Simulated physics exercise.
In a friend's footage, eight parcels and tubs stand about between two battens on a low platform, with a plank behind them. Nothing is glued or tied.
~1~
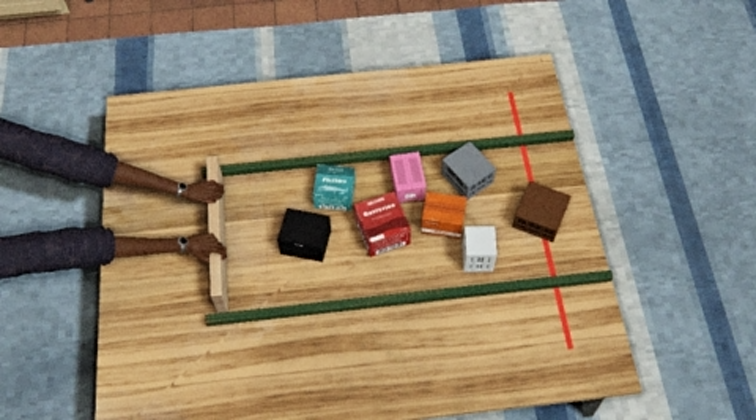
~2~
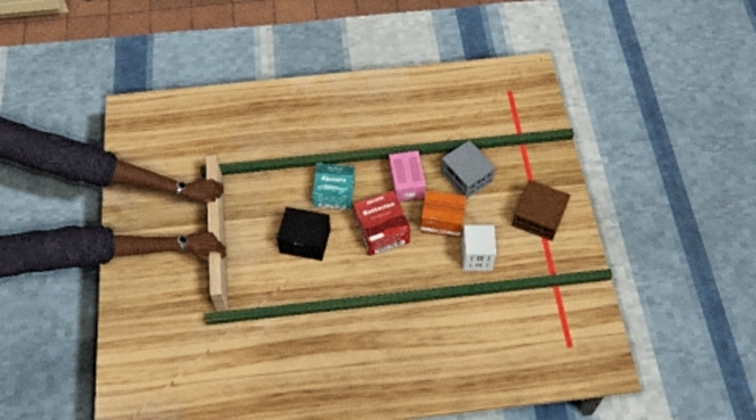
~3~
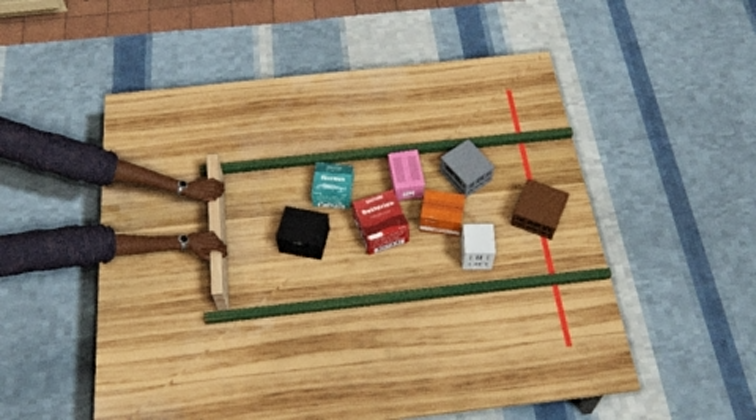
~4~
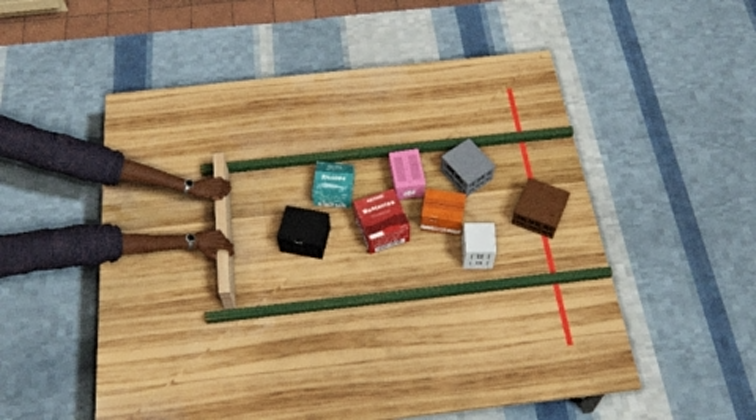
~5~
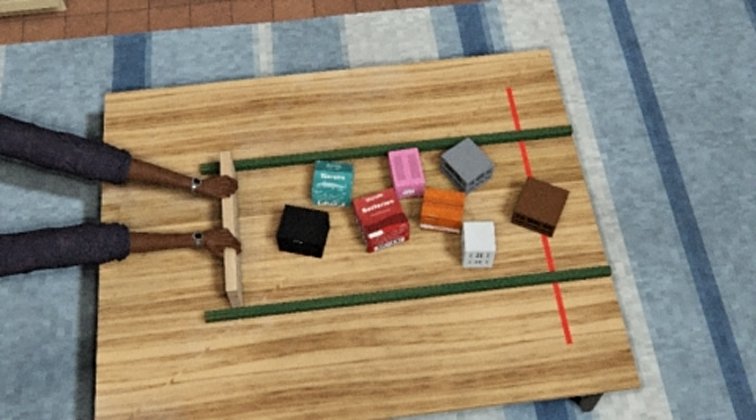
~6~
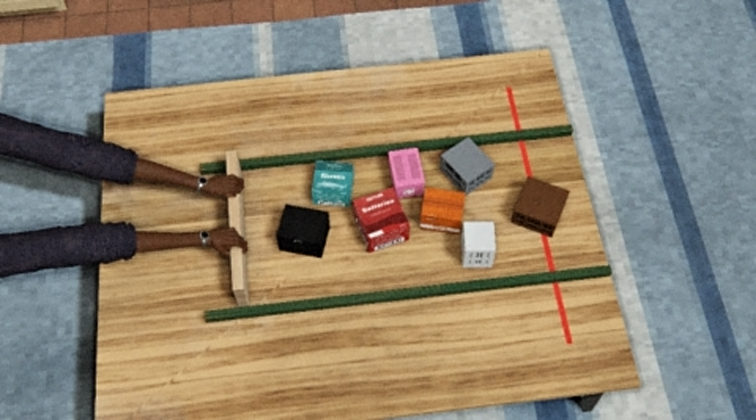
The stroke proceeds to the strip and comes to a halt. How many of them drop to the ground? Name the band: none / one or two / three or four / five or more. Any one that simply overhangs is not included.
I foresee three or four drops here.
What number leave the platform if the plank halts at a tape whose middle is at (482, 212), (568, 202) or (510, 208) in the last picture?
So, reaching the ground: 1, then 5, then 3.
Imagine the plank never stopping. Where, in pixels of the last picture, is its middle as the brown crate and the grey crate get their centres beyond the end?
With the brown crate it sits around (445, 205), with the grey crate around (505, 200).
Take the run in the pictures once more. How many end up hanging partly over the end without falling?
The answer comes to 1.
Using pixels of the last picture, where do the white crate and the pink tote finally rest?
The white crate stops around (569, 251); the pink tote around (580, 155).
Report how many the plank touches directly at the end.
Contact count: 3.
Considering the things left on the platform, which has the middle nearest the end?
The pink tote finishes nearest.
Soon after, none off yet; brown crate at rest near (540, 207); grey crate at rest near (467, 167); white crate at rest near (478, 245).
Then, none off yet; brown crate moved a little near (558, 207); grey crate moved a little near (489, 168); white crate moved about its own width near (500, 248).
Further on, one off so far; brown crate on the ground near (620, 244); grey crate moved well along near (559, 163); white crate moved about its own width near (514, 248).
By the end, the number that fall off is three or four; fallen, red box, orange box, grey crate and brown crate.
